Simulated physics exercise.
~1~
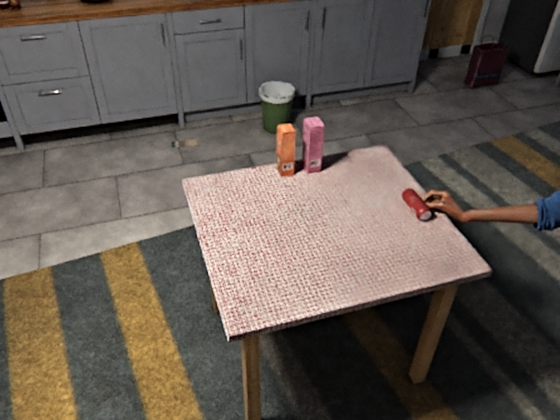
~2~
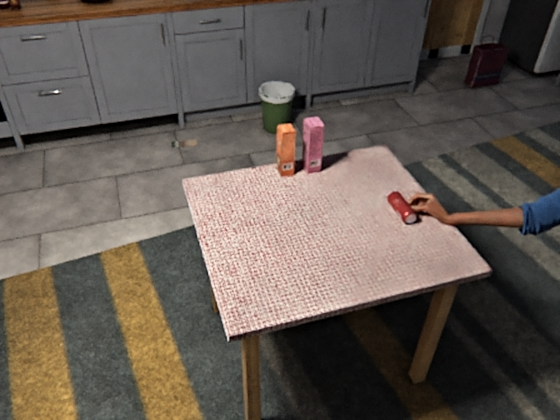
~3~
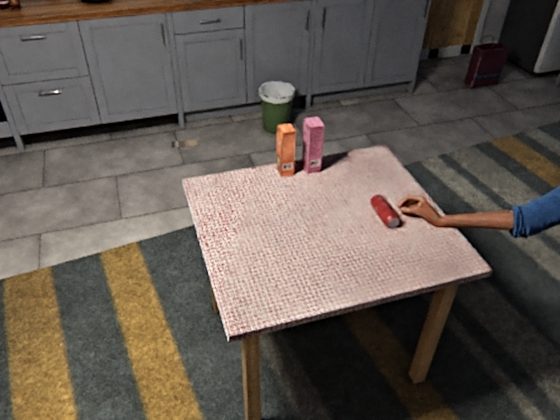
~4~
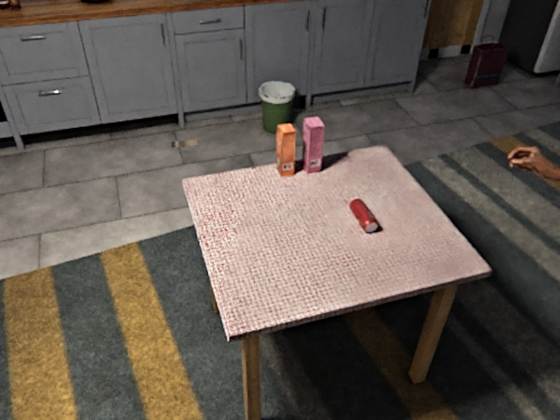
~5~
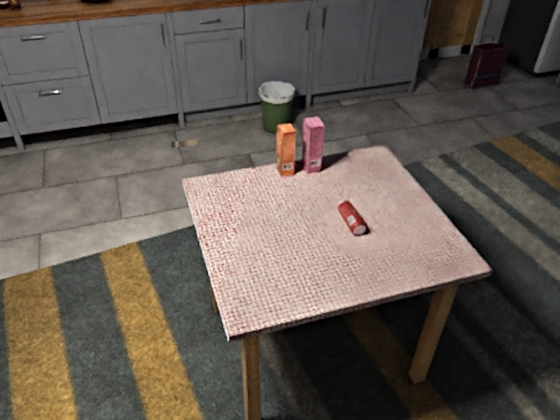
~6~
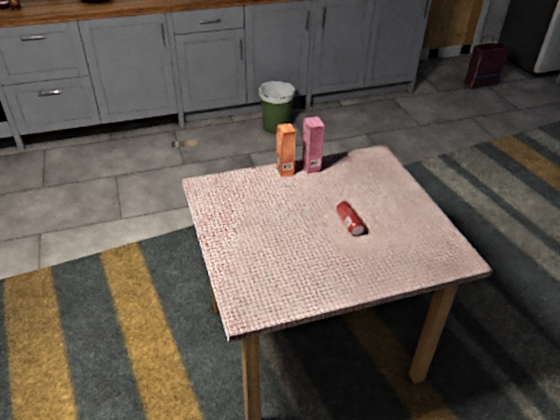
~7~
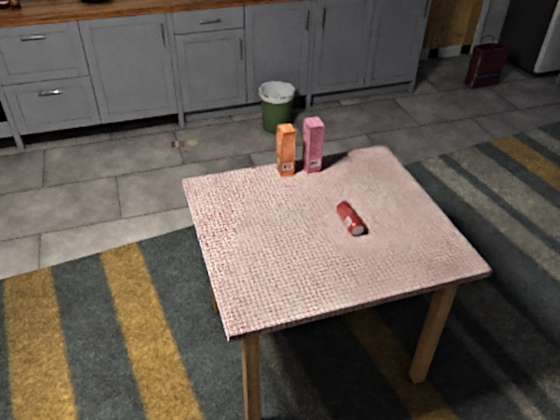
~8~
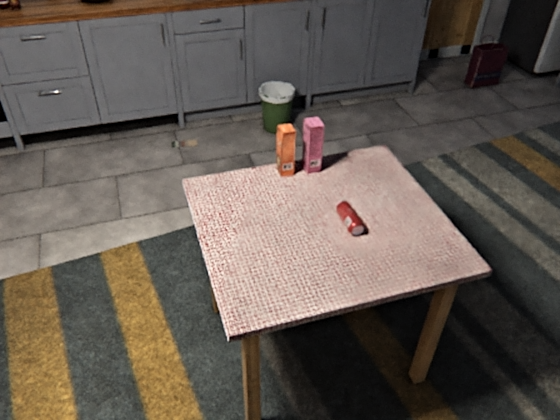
On a kitchen table, a hand rolls a red can left until it rests.
